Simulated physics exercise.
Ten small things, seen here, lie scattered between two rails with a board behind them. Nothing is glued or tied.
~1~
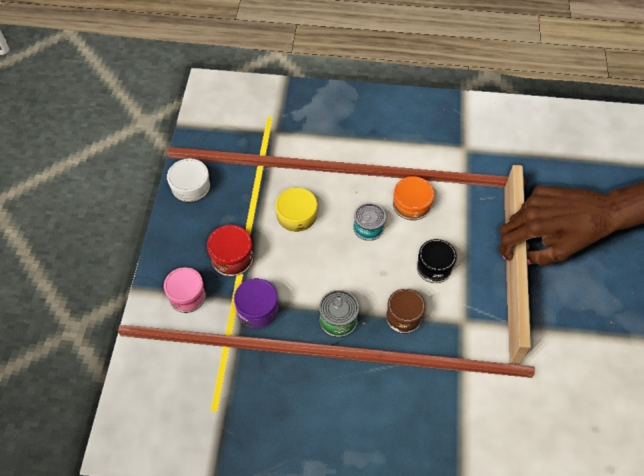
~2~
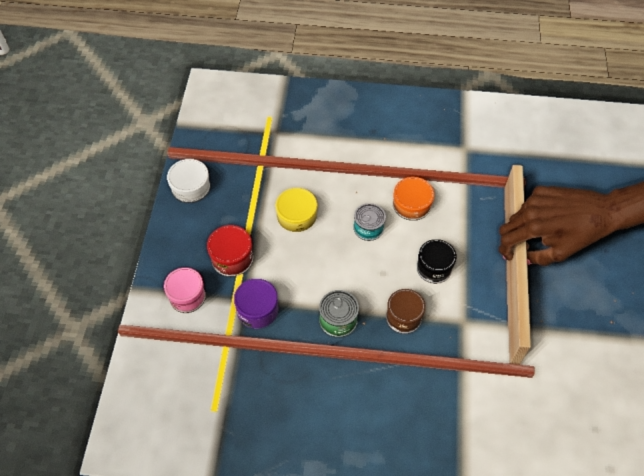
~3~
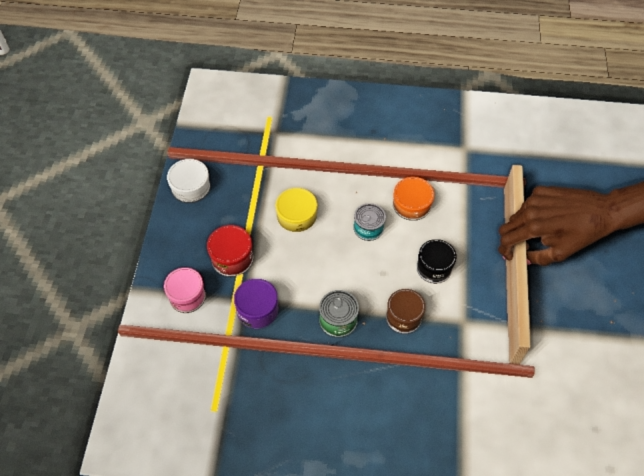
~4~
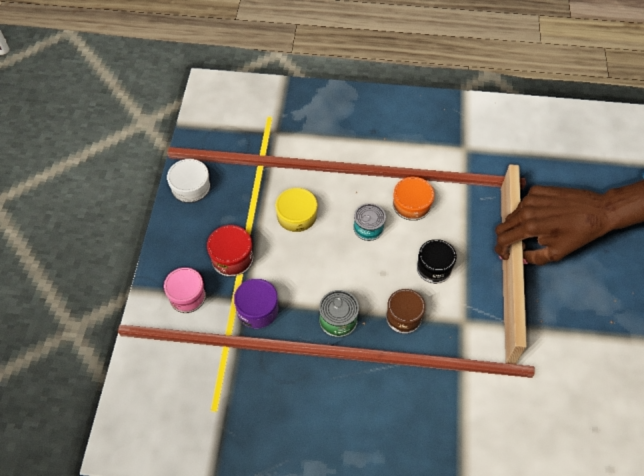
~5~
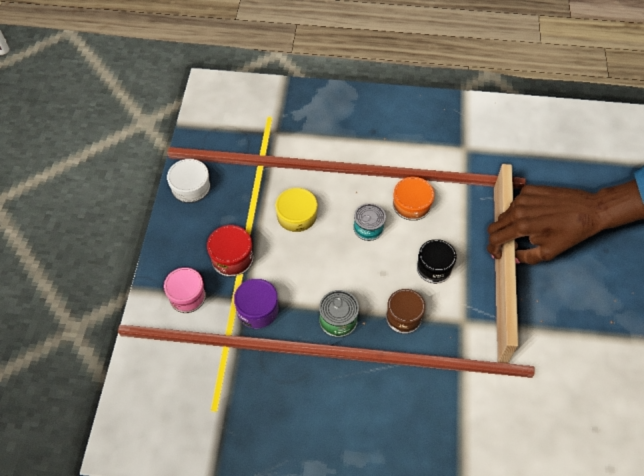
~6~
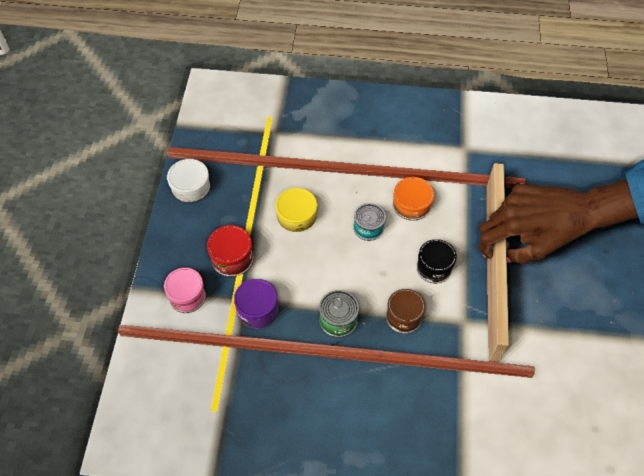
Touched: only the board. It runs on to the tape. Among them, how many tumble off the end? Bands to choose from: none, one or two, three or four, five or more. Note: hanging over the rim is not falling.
Final answer: None.
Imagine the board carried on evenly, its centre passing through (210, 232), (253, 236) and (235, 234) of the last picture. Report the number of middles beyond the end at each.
Going through the three positions, you'd get 1, 0 and 0.
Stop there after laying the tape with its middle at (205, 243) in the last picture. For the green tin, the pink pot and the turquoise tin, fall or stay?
The green tin? It is safe. The pink pot? It does not stay. The turquoise tin? It is safe.
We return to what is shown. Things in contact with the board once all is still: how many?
Looks like 4 of them, all told.
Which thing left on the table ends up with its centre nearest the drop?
I reckon it's the pink pot.
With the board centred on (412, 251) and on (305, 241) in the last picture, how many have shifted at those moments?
3 by the first point, 8 by the second.
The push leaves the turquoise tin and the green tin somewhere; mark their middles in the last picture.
I'd put one close to (235, 213) and the other close to (196, 312).
Soon after, none off yet; white tin at rest near (189, 181); pink pot at rest near (185, 291); red tin at rest near (231, 251).
In the end, the number that fall off is zero.
